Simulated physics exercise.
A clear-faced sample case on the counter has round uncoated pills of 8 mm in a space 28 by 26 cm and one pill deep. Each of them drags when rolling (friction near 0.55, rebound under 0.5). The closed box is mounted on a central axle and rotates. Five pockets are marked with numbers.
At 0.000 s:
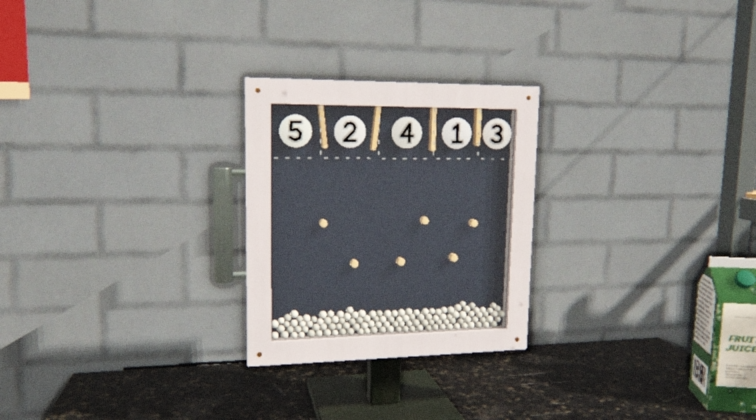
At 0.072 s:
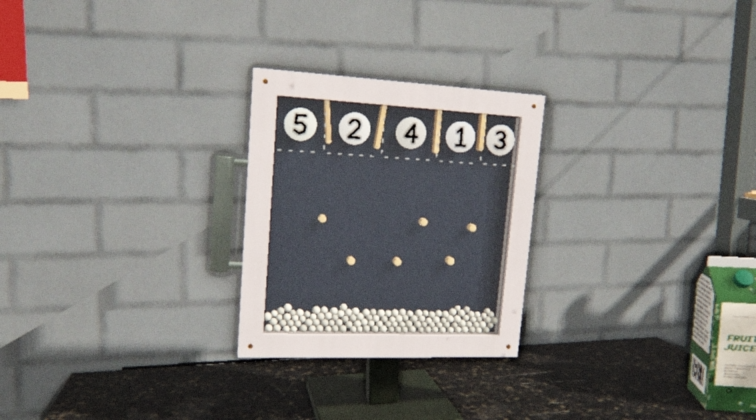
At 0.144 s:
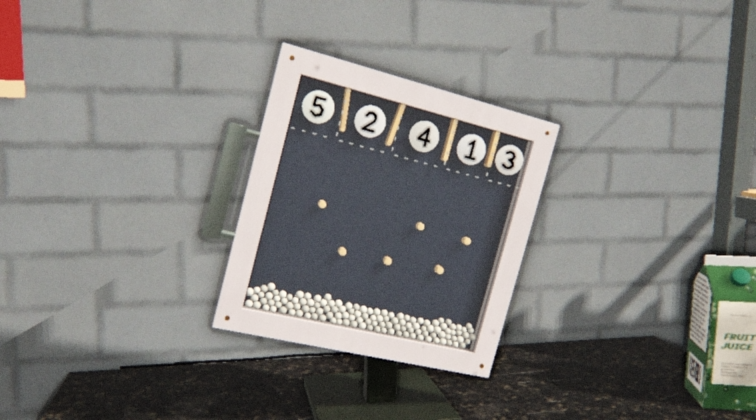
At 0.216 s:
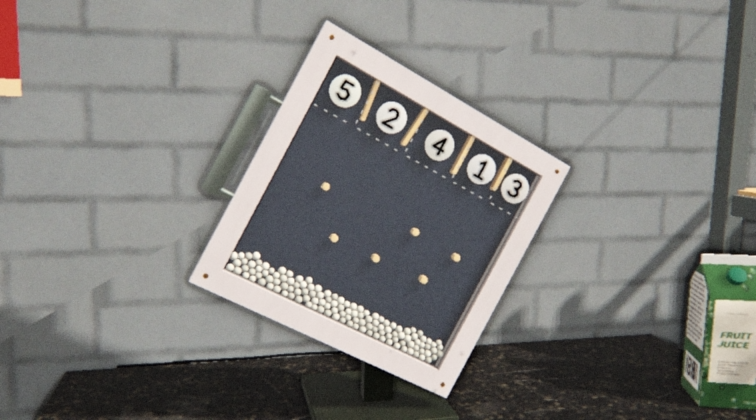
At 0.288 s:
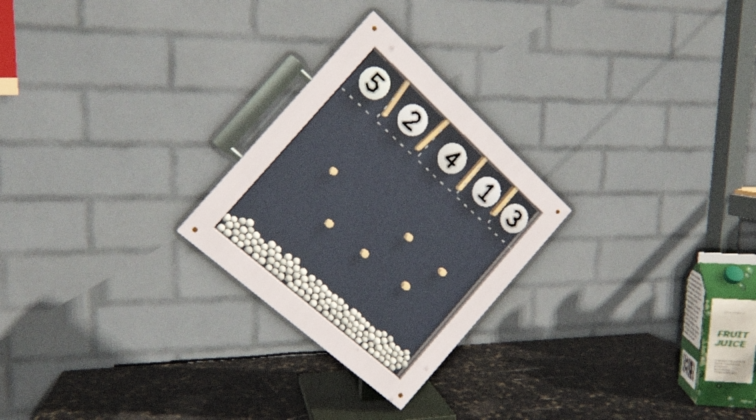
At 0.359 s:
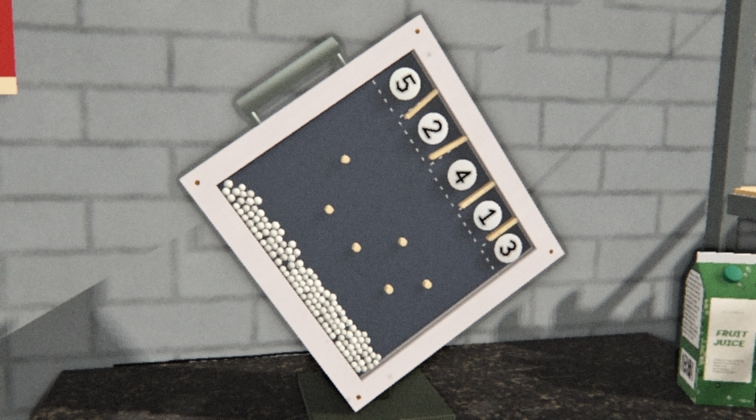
A square white-framed case with a clear front and dark blue back stands on a dark counter before a grey brick wall, seen from the front by a still camera. Numbered white discs and wooden dividers line its top, with six tan pegs below and small white balls along the bottom, beside a green juice carton at right. The case rotates steadily clockwise, and the balls shift into a sloping layer along its lower-left side.
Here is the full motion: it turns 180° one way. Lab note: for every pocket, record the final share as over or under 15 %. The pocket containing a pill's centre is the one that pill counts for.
Recorded: Pocket 1 over, pocket 2 under, pocket 3 over, pocket 4 under, pocket 5 under.
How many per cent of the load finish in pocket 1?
Roughly 35 percent.
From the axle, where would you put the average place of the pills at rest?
The middle sits around 9 cm left of it and 9 cm below it.
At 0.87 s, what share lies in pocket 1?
The share there is some 5 per cent.
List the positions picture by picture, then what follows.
The first frame shows level; about 120 pills; pills' middle (393, 321); highest (463, 304); no. 1 (457, 133), no. 2 (350, 132), no. 3 (497, 134), no. 4 (407, 133), no. 5 (296, 131).
The second frame shows turned 4° clockwise; pills' middle (387, 321); highest (287, 308); 6 fixed pegs, one at (351, 261).
The third frame shows turned 14° clockwise; pills' middle (367, 318); highest (271, 287); wall ends (342, 129), (388, 143), (444, 159), (488, 165).
The fourth frame shows turned 28° clockwise; pills' middle (342, 310); highest (234, 256).
The fifth frame shows turned 41° clockwise; pills' middle (321, 298); highest (226, 218).
The sixth frame shows turned 55° clockwise; pills' middle (309, 288); highest (228, 184); no. 1 (488, 216), no. 2 (433, 129), no. 3 (508, 248), no. 4 (462, 175), no. 5 (405, 84).
After 0.61 s, it stands 103° clockwise; nothing in the marked areas.
After 0.87 s, it stands 152° clockwise; no. 1, 5 %, no. 3, 30 %.
After 1.09 s, it stands 180° clockwise; no. 1, 35 %, no. 3, 30 %.
Settled by 1.9 s, it stands 180° clockwise; no. 1, 35 %, no. 2, 0 %, no. 3, 30 %, no. 4, 5 %, no. 5, 0 %, elsewhere 35 %.
